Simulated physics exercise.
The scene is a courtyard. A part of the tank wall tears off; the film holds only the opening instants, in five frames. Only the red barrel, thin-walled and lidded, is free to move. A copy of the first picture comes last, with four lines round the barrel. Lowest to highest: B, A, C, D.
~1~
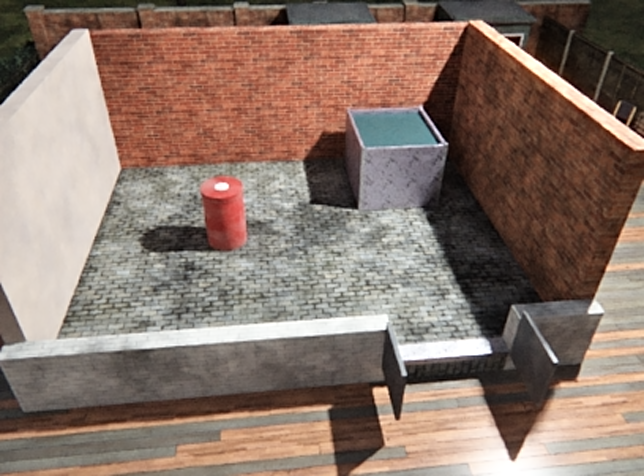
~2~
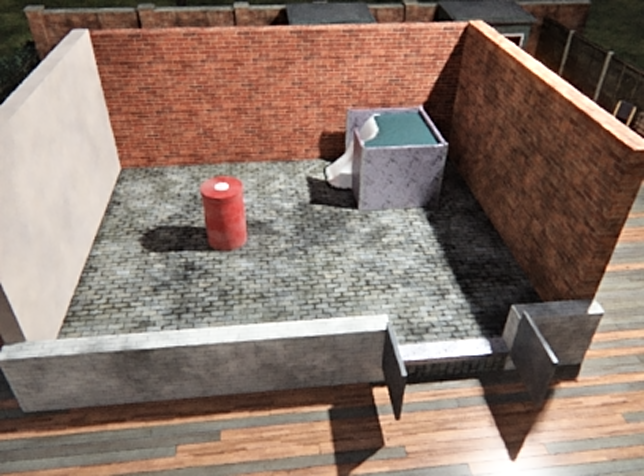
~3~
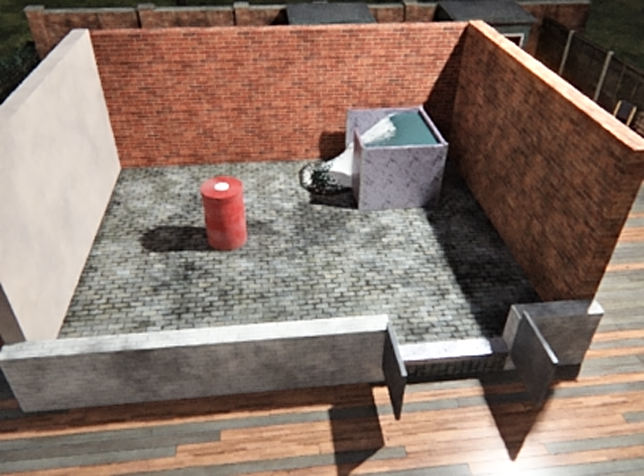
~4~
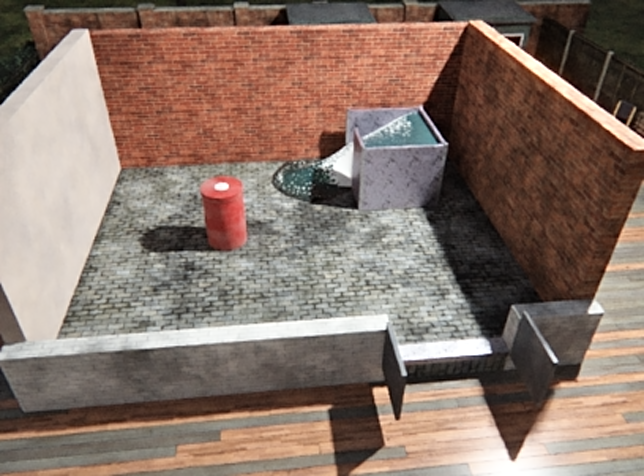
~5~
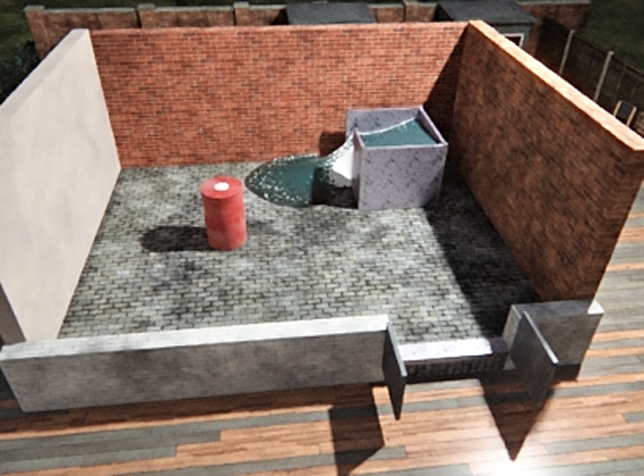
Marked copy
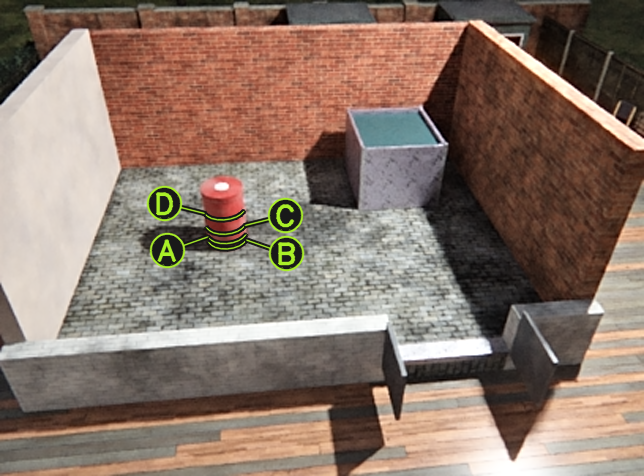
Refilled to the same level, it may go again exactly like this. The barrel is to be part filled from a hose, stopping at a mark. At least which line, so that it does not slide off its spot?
Choose A.
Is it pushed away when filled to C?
No, that is safe.
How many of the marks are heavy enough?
Three of them.
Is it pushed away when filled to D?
No, that is safe.
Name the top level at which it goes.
Here it is level B.
In lime, A at (226, 243); B at (227, 248); C at (225, 234); D at (223, 219); from the bottom up B, A, C, D.
With A, it does not move.
With B, it is pushed about its own width away.
With C, it does not move.
With D, it does not move.
